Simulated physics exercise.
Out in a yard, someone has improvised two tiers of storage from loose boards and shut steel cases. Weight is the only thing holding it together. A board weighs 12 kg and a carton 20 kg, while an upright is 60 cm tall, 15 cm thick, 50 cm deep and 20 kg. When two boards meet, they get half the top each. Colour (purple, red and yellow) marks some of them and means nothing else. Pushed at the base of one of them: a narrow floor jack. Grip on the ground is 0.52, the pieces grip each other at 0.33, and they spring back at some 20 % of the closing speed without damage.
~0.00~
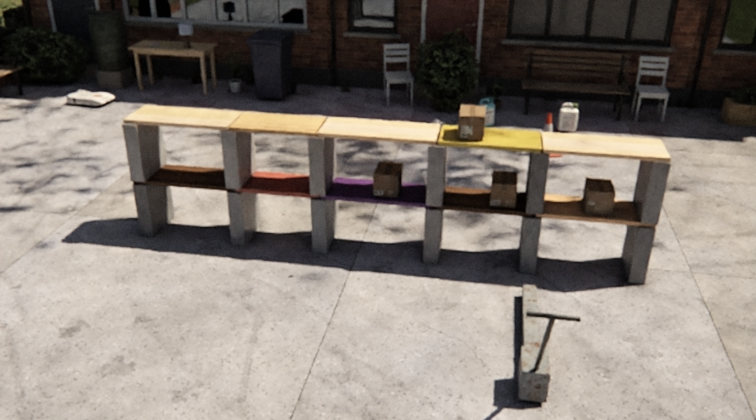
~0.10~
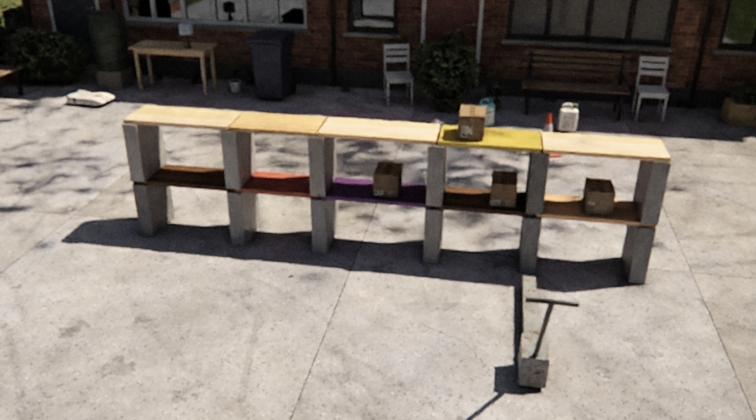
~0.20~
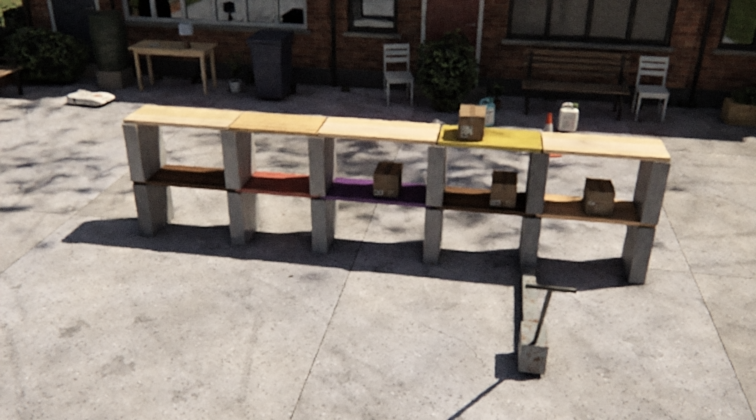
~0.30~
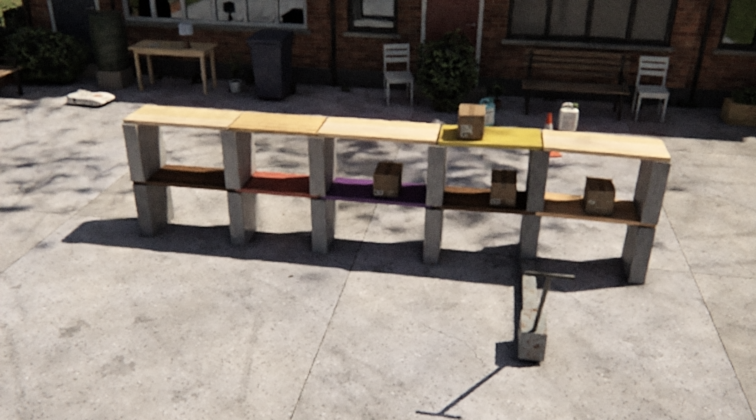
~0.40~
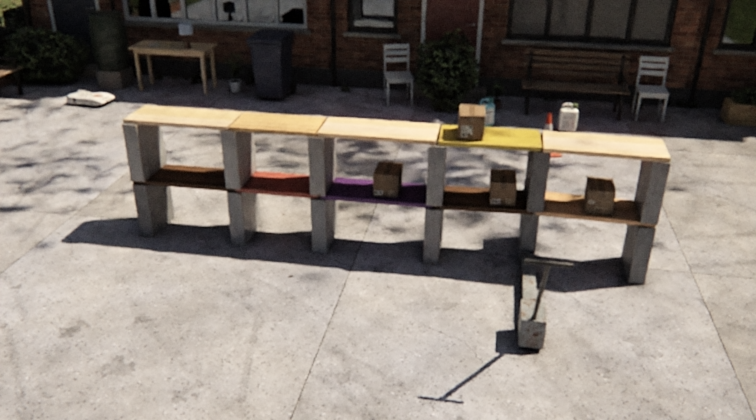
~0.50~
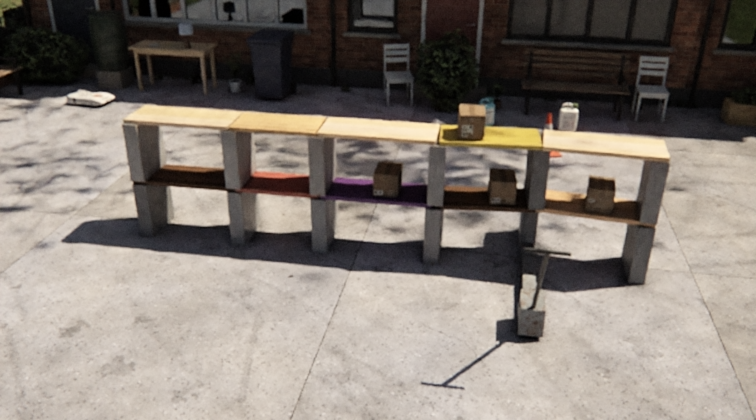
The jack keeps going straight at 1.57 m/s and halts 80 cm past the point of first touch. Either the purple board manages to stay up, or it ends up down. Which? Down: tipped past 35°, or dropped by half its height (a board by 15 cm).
It manages.
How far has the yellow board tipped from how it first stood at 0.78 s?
Some 5 degrees.
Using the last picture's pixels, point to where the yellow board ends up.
In the final image its middle is around (479, 213).
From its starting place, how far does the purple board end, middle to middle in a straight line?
About 0 cm from where it started.
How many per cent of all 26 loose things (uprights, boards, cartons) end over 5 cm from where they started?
Result: 50 per cent.
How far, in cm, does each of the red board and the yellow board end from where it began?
Red: 0 cm, yellow: 100 cm.
After 0.78 s, none of the 26 pieces down, 10 disturbed; purple board unmoved; yellow board leaning 3°.
After 1.06 s, 8 of the 26 pieces down; purple board unmoved; yellow board leaning 54°, 40 cm lower.
After 1.38 s, 11 of the 26 pieces down; purple board unmoved; yellow board leaning 47°, 72 cm lower.
After 2.36 s, 13 of the 26 pieces down; purple board unmoved; yellow board leaning 42°, 91 cm lower.
At rest (3.7 s), 13 of the 26 pieces down; purple board unmoved; yellow board leaning 42°, 91 cm lower; red board unmoved. As the last picture would show them, middles, purple board near (378, 192), yellow board near (479, 213).
